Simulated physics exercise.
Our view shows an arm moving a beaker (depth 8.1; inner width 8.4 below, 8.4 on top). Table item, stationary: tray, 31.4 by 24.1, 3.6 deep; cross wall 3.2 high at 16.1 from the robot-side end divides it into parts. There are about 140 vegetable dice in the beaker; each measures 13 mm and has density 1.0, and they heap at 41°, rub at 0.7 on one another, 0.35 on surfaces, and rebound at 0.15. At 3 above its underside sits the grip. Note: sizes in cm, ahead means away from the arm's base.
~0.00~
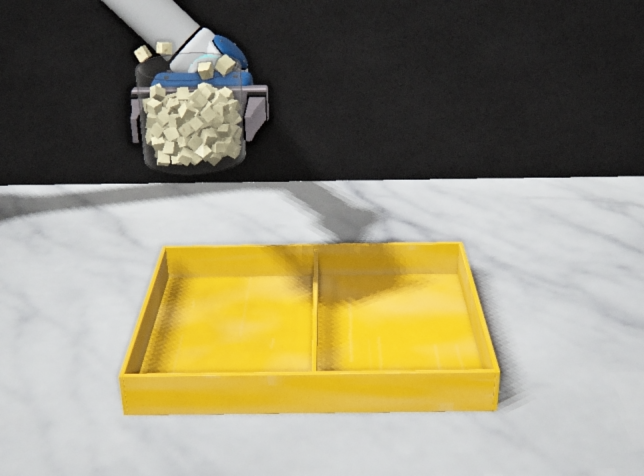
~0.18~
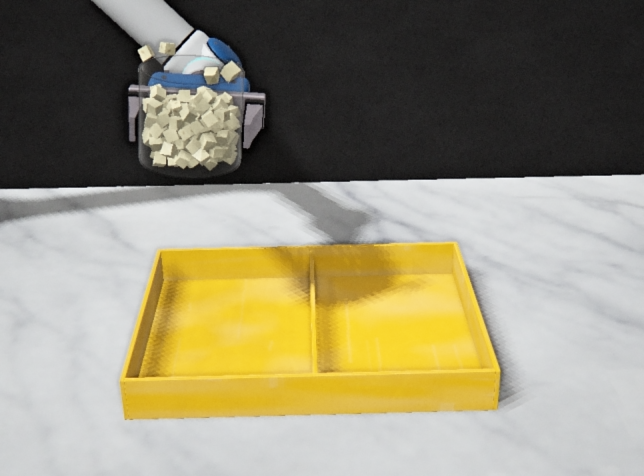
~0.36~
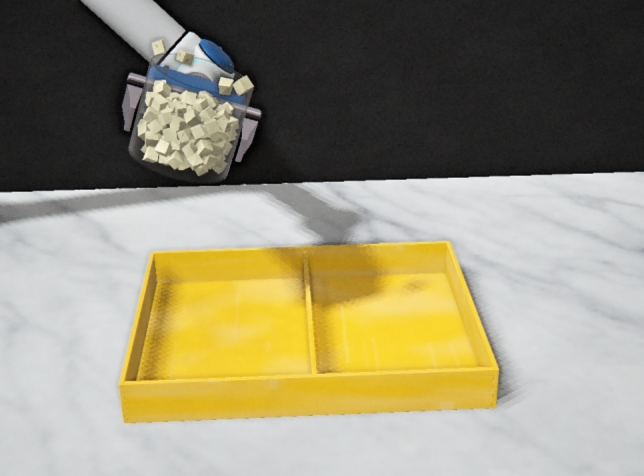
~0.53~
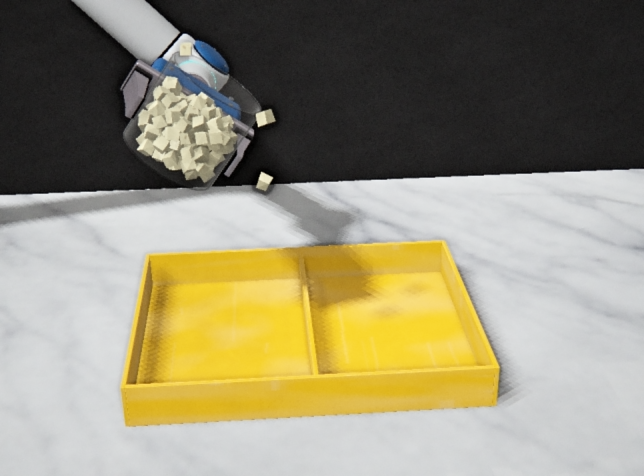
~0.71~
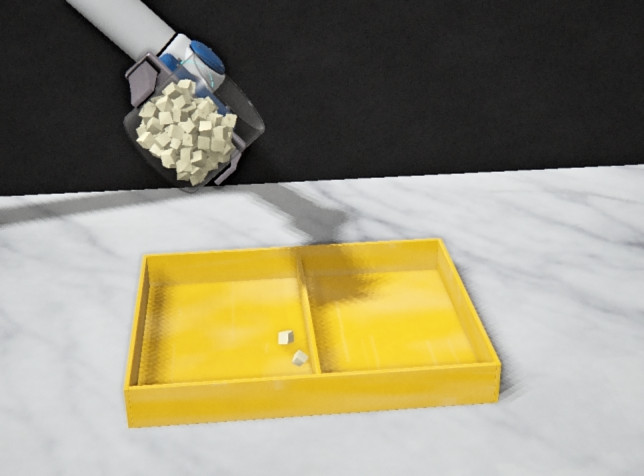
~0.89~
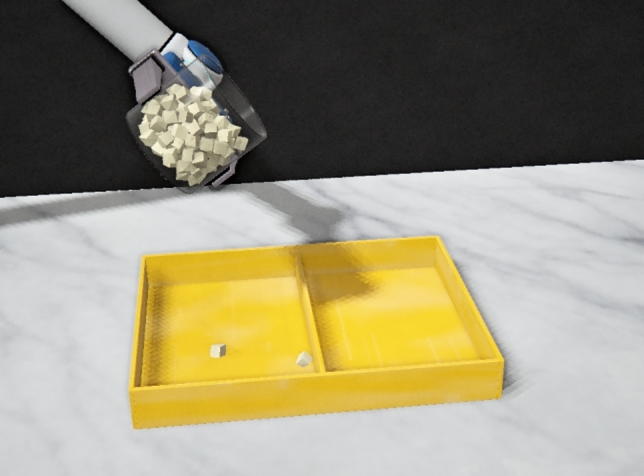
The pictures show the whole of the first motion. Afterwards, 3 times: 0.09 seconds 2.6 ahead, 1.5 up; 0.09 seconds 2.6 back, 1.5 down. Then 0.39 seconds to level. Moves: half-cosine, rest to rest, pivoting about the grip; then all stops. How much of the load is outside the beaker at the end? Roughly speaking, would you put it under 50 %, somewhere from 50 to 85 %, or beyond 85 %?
Roughly, under 50 %.
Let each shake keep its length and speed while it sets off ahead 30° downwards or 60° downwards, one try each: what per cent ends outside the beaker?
Result: Approx. 5 % and 0 %, one try each.
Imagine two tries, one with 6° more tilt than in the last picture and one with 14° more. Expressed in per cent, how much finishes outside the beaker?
Estimates: 45 % then 60 %.
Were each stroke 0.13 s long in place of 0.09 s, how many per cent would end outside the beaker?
I'd expect close to 5 in a hundred.
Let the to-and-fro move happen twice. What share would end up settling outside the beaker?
It would come to about 25 %.
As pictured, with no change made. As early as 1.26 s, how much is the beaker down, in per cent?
Share gone: Around 20 %.
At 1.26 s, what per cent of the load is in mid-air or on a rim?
About 13 %.
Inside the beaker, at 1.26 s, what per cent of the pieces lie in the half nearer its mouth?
Near 45 in a hundred.
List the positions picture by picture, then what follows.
The beaker middle at (192, 114), level; upper third of the load around (189, 105), from x 145 to 235, top at y 50; 137 in the beaker, in the first picture.
The beaker middle at (191, 117), tilted 5° forward; upper third of the load around (188, 107), from x 145 to 230, top at y 50, in the second picture.
The beaker middle at (190, 120), tilted 19° forward; upper third of the load around (183, 107), from x 145 to 245, top at y 45, in the third picture.
The beaker middle at (192, 123), tilted 35° forward; upper third of the load around (179, 111), from x 145 to 265, top at y 50; 135 in the beaker, 2 in flight or on a rim, in the fourth picture.
The beaker middle at (194, 125), tilted 49° forward; upper third of the load around (183, 110), from x 145 to 300, top at y 90; 135 in the beaker, 2 in the robot-side part, in the fifth picture.
The beaker middle at (196, 126), tilted 54° forward; upper third of the load around (182, 112), from x 150 to 305, top at y 90; 135 in the beaker, 2 in the robot-side part, in the sixth picture.
After 1.26 s, tilted 54° forward, highest piece 24 above the table; 108 in the beaker, 7 in the far-side part, 4 in the robot-side part, 18 in flight or on a rim.
After 1.63 s, tilted 25° forward, highest piece 25 above the table; 94 in the beaker, 29 in the far-side part, 13 in the robot-side part, 1 in flight or on a rim.
After 2.02 s, level, highest piece 26 above the table; 94 in the beaker, 30 in the far-side part, 13 in the robot-side part.
After 3.07 s, level, highest piece 26 above the table; 94 in the beaker, 30 in the far-side part, 13 in the robot-side part.
In the end, 94 in the beaker, 30 in the far-side part, 13 in the robot-side part. That is 31 % outside the beaker.
